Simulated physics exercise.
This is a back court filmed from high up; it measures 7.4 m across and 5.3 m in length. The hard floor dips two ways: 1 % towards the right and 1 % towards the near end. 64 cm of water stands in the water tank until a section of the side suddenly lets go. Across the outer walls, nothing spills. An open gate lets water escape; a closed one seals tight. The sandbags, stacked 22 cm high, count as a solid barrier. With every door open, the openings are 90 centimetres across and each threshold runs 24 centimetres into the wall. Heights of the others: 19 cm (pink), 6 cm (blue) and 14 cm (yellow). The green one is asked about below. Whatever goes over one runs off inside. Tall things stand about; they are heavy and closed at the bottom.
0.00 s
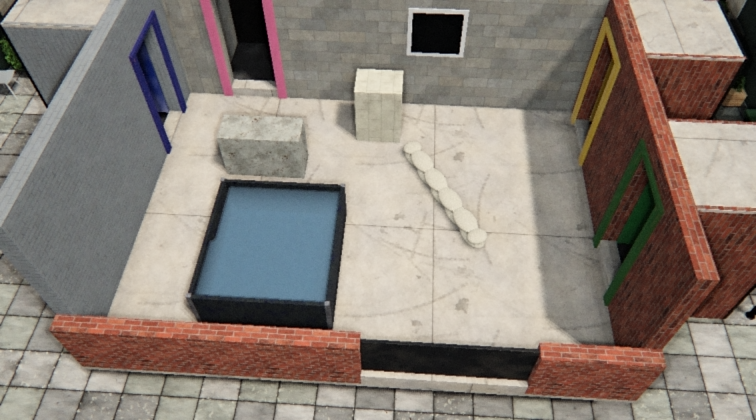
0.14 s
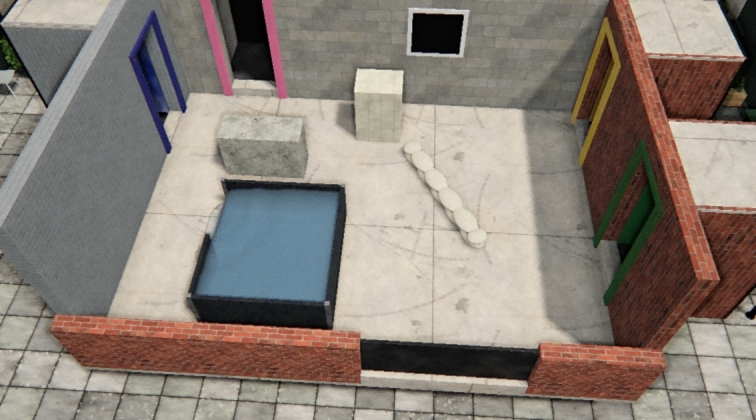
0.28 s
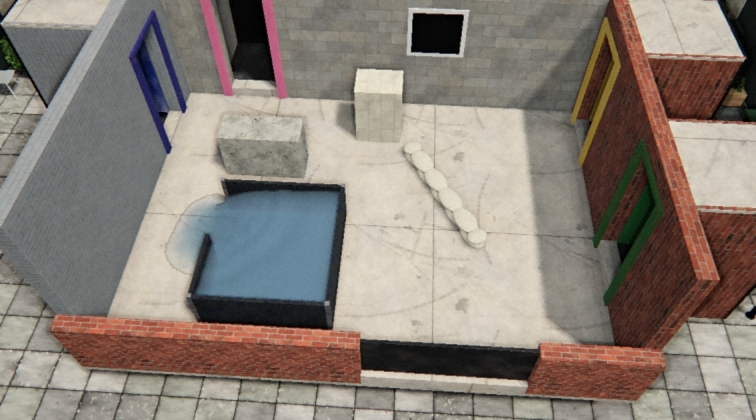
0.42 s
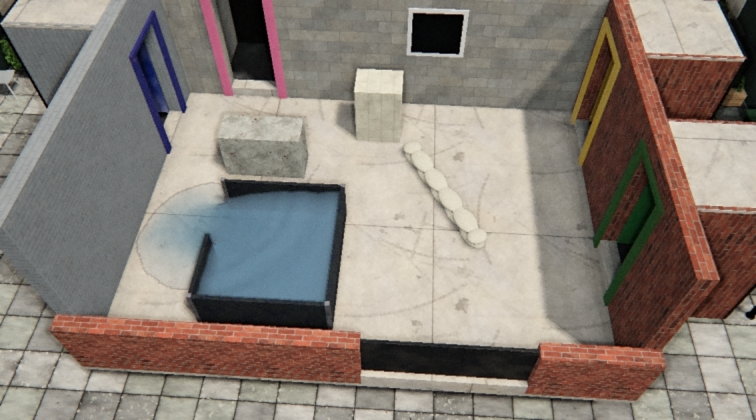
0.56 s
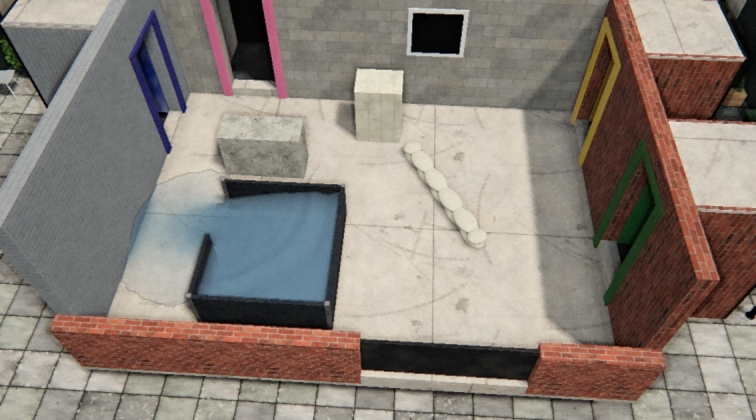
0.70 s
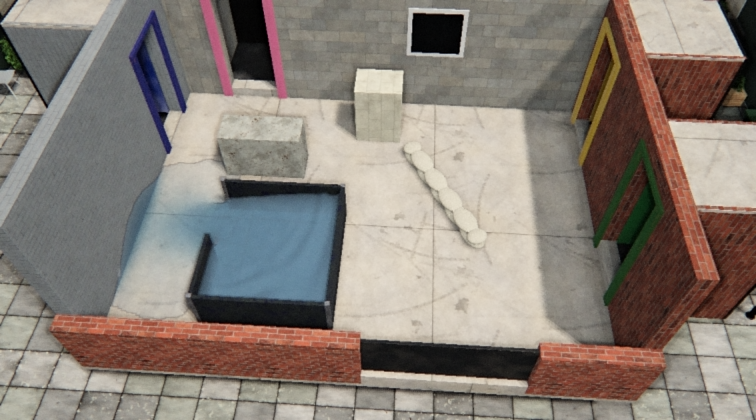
Water in a dark-walled tank began pouring through a gap on its left side, spreading across the pale floor of the walled yard until it reached the grey wall below the blue doorway.
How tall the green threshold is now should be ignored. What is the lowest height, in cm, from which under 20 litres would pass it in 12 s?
6.5 cm.
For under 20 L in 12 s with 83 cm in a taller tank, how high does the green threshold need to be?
9.0 cm.
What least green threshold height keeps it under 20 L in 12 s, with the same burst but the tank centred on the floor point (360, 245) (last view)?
New minimum height: Approx. 5.5 cm.
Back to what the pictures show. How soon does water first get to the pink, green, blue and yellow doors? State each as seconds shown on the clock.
Pink 2.0 seconds, green 5.0 seconds, blue 1.1 seconds, yellow 5.0 seconds.
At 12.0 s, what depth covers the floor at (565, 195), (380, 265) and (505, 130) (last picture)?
In order: Around 10, 3 and 3 cm.
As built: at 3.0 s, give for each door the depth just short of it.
Centimetres: Pink = 20, green = 0, blue = 9, yellow = 0.
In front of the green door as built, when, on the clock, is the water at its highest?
Approximately 8.0 s.
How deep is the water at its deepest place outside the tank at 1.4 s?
I'd put it near 42 cm.
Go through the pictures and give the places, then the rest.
Still water, 64 cm deep, in the water tank at (272, 241); the green door at (621, 234) is dry, in the first frame.
The gap is at (224, 227), the front 0.3 m out at a hidden place; the back of the water tank holds 64 cm, in the second frame.
The front is at (171, 250), 0.8 m from the gap at (224, 228); 0.9 m2 of floor is wet, 64 cm left at the back, in the third frame.
Water pours out at (224, 228) and has run 1.3 m, to (142, 246); about 7 cm deep outside, 64 cm at the back, in the fourth frame.
The front is at (124, 274), 1.4 m from the gap at (224, 228); 2.8 m2 of floor is wet, 63 cm left at the back, in the fifth frame.
The gap is at (224, 228), the front 1.6 m out at (115, 298); the back of the water tank holds 56 cm; 6.1 m in a straight line remain to the green door at (621, 234), in the sixth frame.
After 1.4 s water covers 15 % of the floor, deepest (42 cm) near (154, 222); it has not reached the green door.
After 3.0 s water covers 30 % of the floor, deepest (30 cm) near (103, 331); it has not reached the green door.
After 12.0 s water covers 95 % of the floor, deepest (14 cm) near (464, 366); 9 cm at the green door, 0 litres in over its 23 cm threshold.
At the green door as built, the water arrived by 5.0 s and peaked near 10 cm at 7.8 s.
With a threshold of 6 cm, 27 litres would have come in within the 12 s; with 7.5 cm, 10 litres. So under 20 litres takes about 6.5 cm.
